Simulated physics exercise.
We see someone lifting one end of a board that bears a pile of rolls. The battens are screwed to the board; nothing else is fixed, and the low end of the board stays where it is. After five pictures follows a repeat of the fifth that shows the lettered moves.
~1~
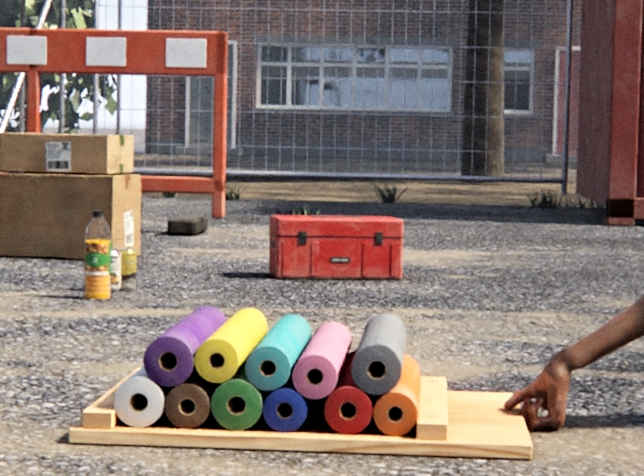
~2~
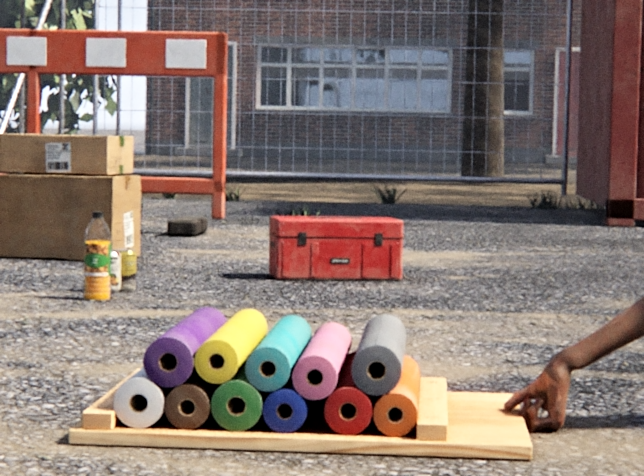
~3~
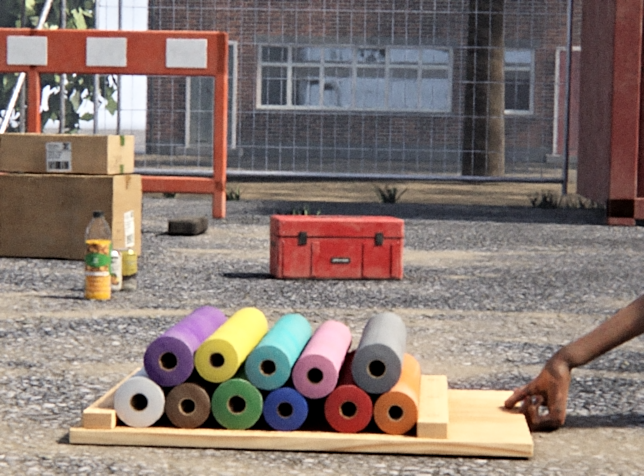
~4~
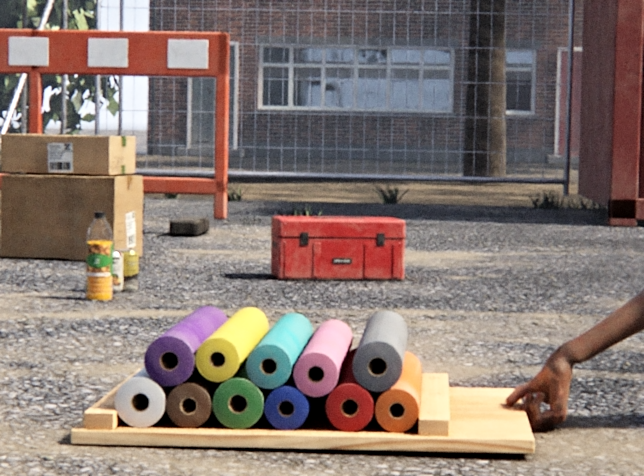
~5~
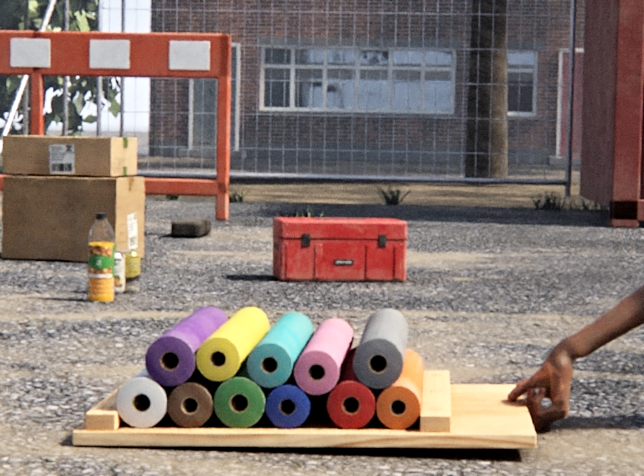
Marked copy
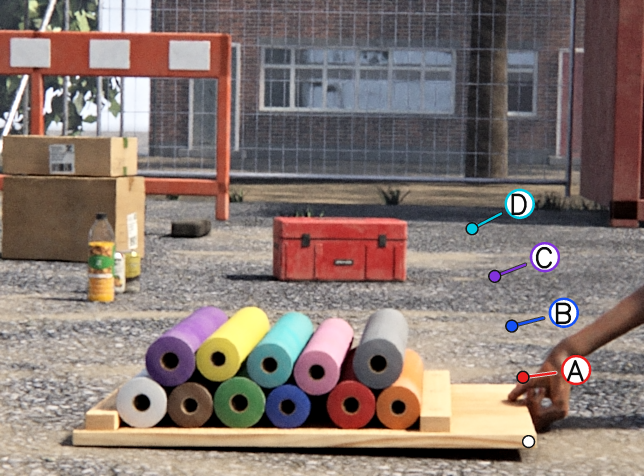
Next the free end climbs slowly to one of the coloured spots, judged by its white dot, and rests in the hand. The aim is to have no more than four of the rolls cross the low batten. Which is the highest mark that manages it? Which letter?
The last mark within the limit is D.
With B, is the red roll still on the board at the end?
Yes, with B.
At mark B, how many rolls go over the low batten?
The count is none.
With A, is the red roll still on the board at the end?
Yes.
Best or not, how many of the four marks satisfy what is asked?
Four of them.
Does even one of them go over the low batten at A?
No, at A.
On the marked copy, A at (523, 377); B at (512, 326); C at (495, 277); D at (472, 228); the white dot at (529, 442).
Following D. Soon after the start, board at 20°.
Later, board at 29°.
In the end, board at 29°, four over the low batten (purple, pink, turquoise, yellow).
As for the rest, A none over the low batten; B none over the low batten; C none over the low batten.
